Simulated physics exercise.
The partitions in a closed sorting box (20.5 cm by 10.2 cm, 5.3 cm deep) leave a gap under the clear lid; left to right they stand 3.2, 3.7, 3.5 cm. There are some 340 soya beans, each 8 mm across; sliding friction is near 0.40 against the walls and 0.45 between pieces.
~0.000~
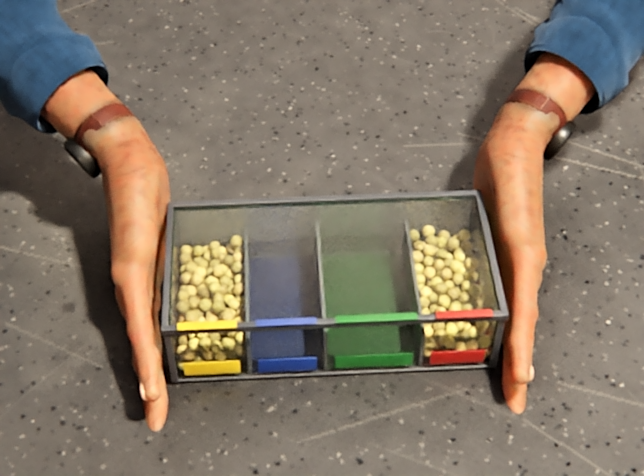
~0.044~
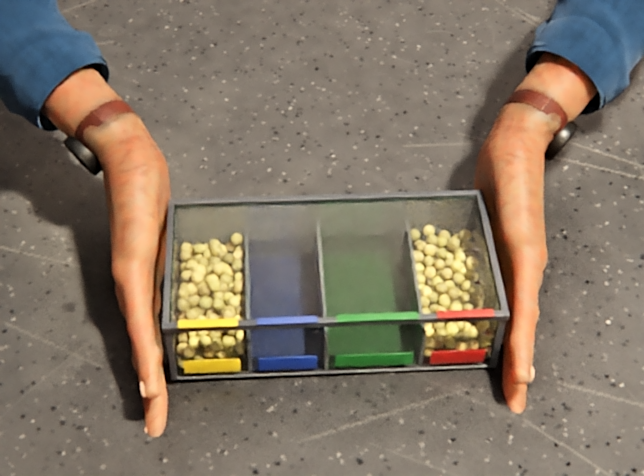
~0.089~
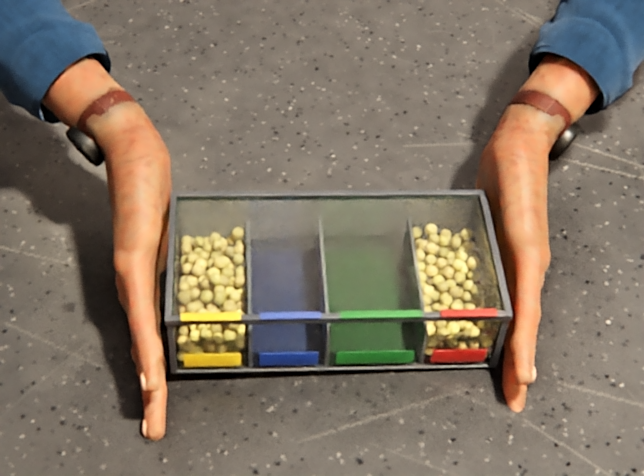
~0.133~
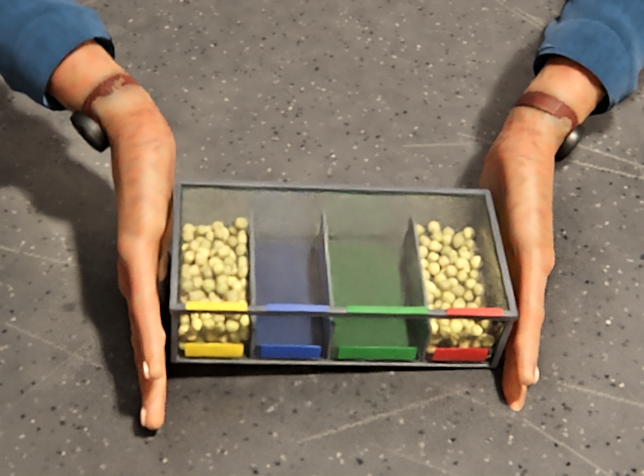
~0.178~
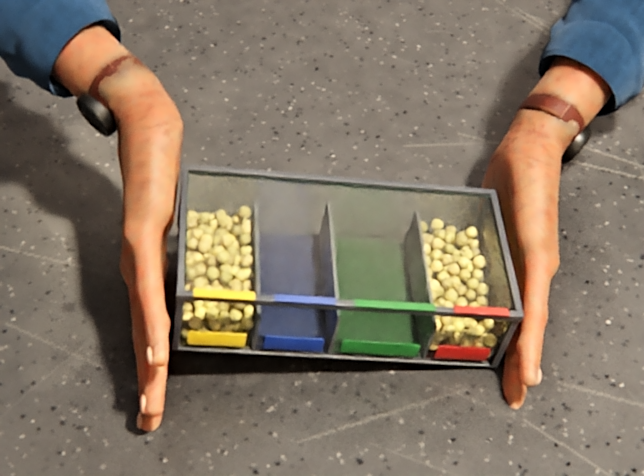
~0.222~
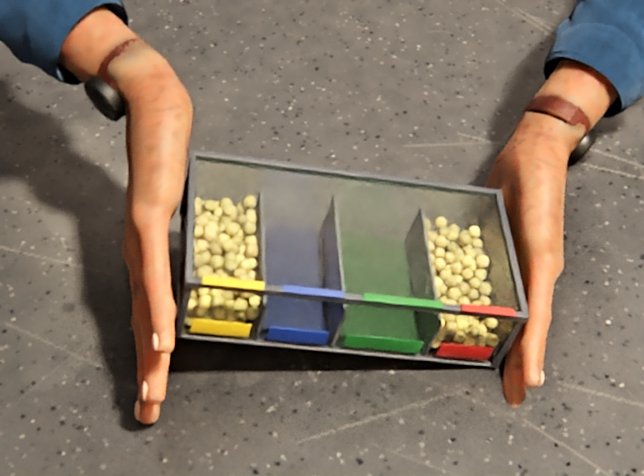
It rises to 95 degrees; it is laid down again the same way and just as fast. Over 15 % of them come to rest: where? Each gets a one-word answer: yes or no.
My answers are red yes, blue no, green no, yellow no.
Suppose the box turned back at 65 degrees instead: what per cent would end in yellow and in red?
Shares: Yellow 45, red 50, per cent.
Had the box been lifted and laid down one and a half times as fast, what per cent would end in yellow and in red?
The yellow compartment would end with 5 per cent, the red one with 70 per cent.
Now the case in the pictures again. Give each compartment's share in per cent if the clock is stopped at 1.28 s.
Red 50; blue 10; green 5; yellow 35.
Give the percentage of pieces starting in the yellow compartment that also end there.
That compartment keeps close to 10 per cent of its own pieces.
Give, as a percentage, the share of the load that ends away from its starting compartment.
About 45 percent of it.
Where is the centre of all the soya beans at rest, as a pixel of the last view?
Around (447, 305).
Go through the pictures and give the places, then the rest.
Box tilt 0 degrees, front corners at (168, 328) and (500, 313); red 50 %, yellow 50 %, in the first frame.
Box tilt 1 degrees, front corners at (169, 325) and (501, 313), in the second frame.
Box tilt 3 degrees, front corners at (172, 318) and (505, 313), in the third frame.
Box tilt 6 degrees, front corners at (177, 306) and (510, 313), lowest corner right front, in the fourth frame.
Box tilt 10 degrees, front corners at (184, 293) and (516, 314), lowest corner right front, in the fifth frame.
Box tilt 13 degrees, front corners at (192, 280) and (521, 314), lowest corner right front; red 50 %, yellow 50 %. Its pace works out near 80 degrees a second, in the sixth frame.
Then, at 1.28 s, tilt 95 degrees; red 50 %, blue 10 %, green 5 %, yellow 35 %.
After 1.99 s, tilt 43 degrees; red 75 %, blue 10 %, green 10 %, yellow 5 %.
After 2.73 s, tilt 0 degrees; red 75 %, blue 10 %, green 10 %, yellow 5 %.
In the end, at 3.0 s, red 75 %, blue 10 %, green 10 %, yellow 5 %.
